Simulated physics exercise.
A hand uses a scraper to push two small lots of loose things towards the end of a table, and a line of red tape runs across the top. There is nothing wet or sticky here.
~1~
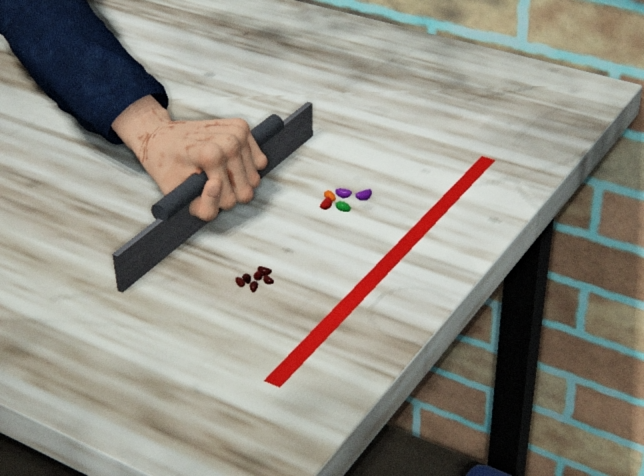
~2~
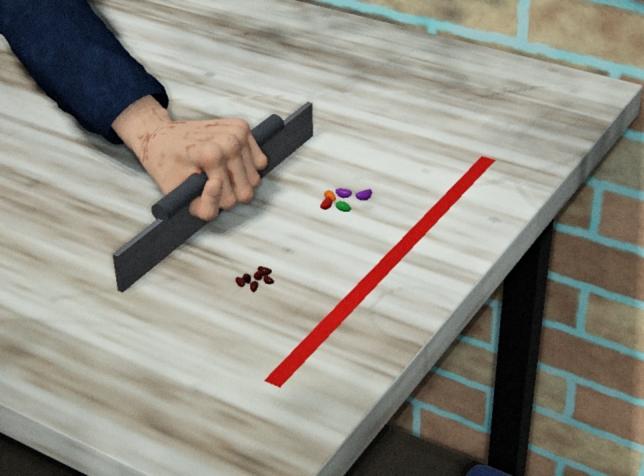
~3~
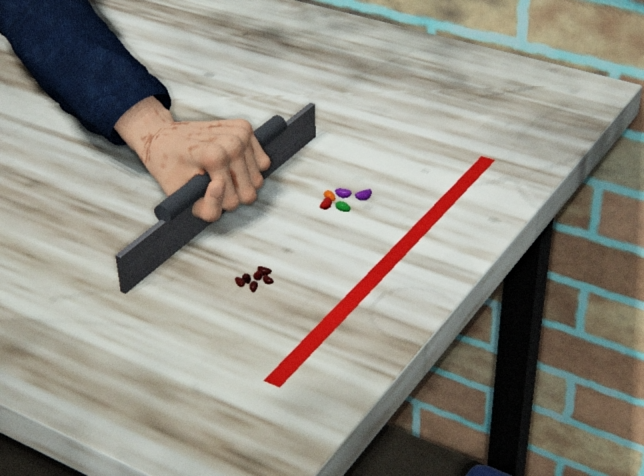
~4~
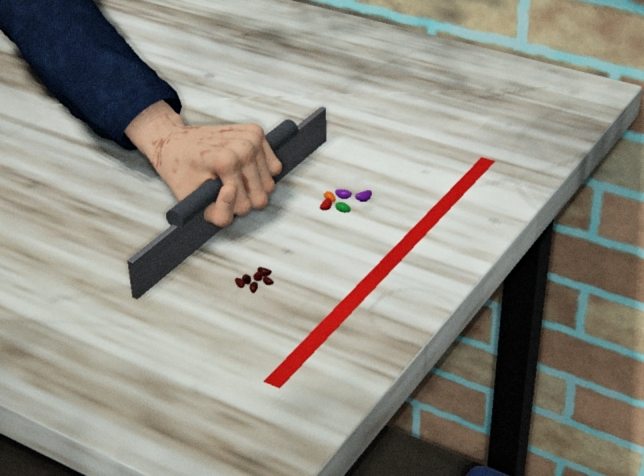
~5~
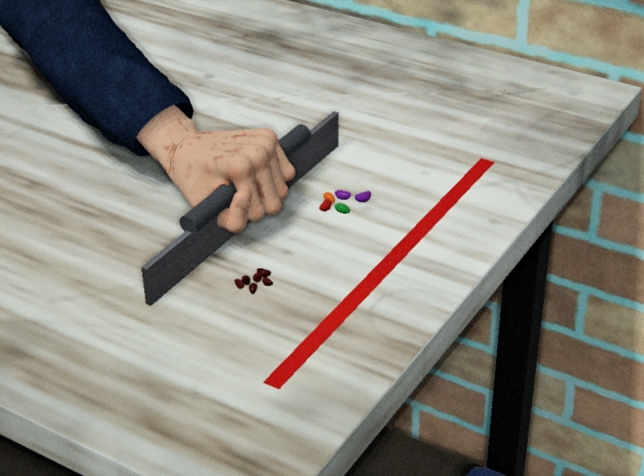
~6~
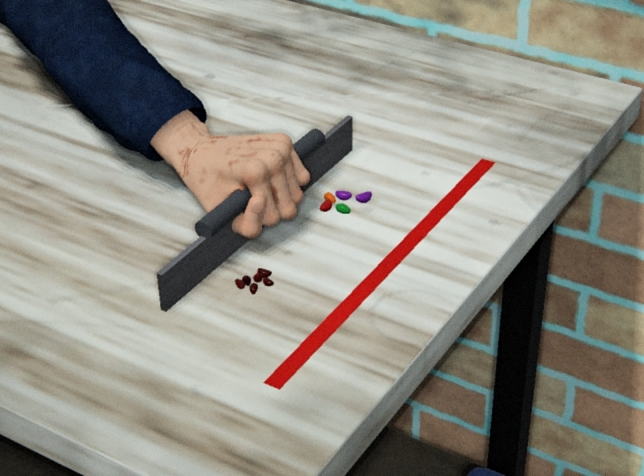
A hand in a dark blue sleeve grips a grey scraper on a pale, streaked wooden table, seen from above at an angle by a still camera, with a brick wall behind. Dark red kidney beans lie in front and colourful jelly beans farther back, left of a red tape line. The scraper rests at first, then slides slowly rightward, closing in on both untouched groups.
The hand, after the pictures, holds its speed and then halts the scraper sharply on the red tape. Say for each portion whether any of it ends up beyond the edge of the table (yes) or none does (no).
In the end the front portion is still fully up, the back portion is still fully up.
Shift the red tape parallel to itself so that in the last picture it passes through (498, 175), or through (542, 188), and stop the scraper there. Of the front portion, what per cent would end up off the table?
About 0 % and 100 %.
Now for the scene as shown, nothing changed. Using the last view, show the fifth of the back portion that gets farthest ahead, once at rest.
Look around (443, 227) in the final frame.
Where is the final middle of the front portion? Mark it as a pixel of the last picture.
Somewhere around (354, 319) once nothing moves.
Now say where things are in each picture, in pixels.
In the first picture, scraper (132, 260), at rest; red tape (480, 168), about a palm's width from the edge; edge at (470, 291); front portion (258, 276), a few kidney beans; back portion (344, 194), a few jelly beans.
In the second picture, scraper (133, 260), at rest; back portion (344, 194).
In the third picture, scraper (135, 261); front portion (258, 276).
In the fourth picture, scraper (147, 266); back portion (344, 195).
In the fifth picture, scraper (161, 273); front portion (257, 278).
In the sixth picture, scraper (176, 278); red tape (480, 170); edge at (470, 294); front portion (258, 278); back portion (344, 196).
Then, 0.56 s later than the last frame, scraper still moving, near (332, 210); front portion all on the table, its front near (299, 291); back portion all on the table, its front near (378, 221).
Then, 1.13 s later than the last frame, scraper stopped at the red tape; front portion all on the table, its front near (365, 315); back portion all on the table, its front near (442, 242).
When it is over, scraper stopped at the red tape; front portion all on the table, its front near (365, 315); back portion all on the table, its front near (442, 242).
